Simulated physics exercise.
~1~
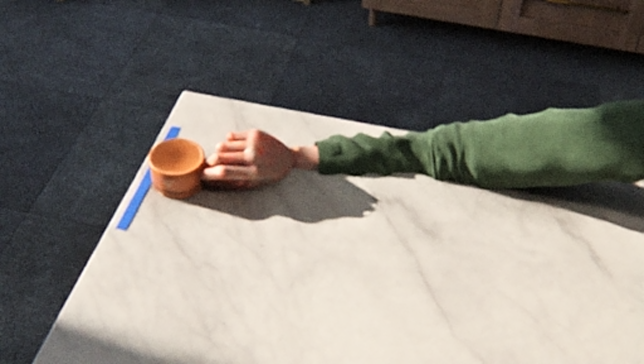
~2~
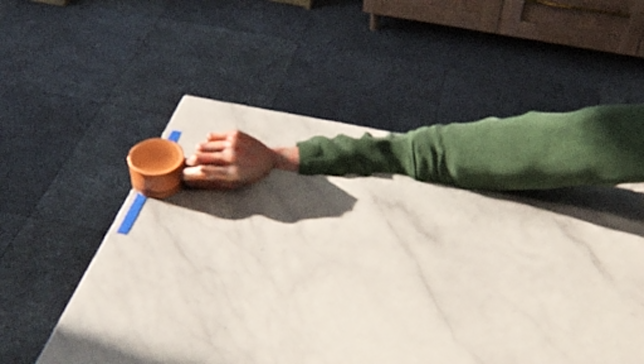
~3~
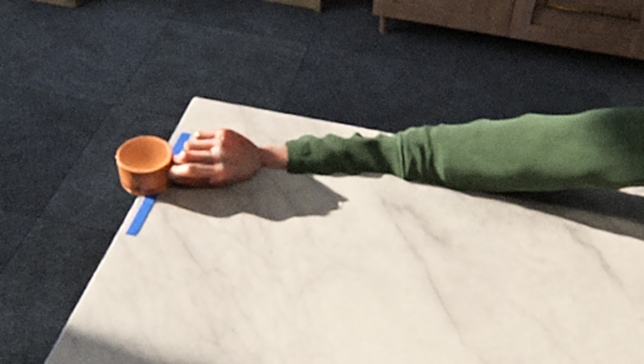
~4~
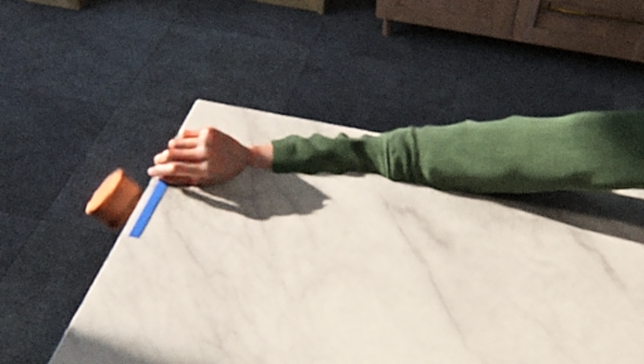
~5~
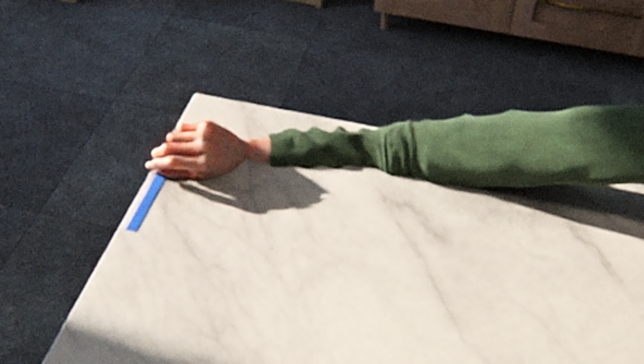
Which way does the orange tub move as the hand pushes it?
The orange tub moves to the left, past the blue tape and over the edge of the table.
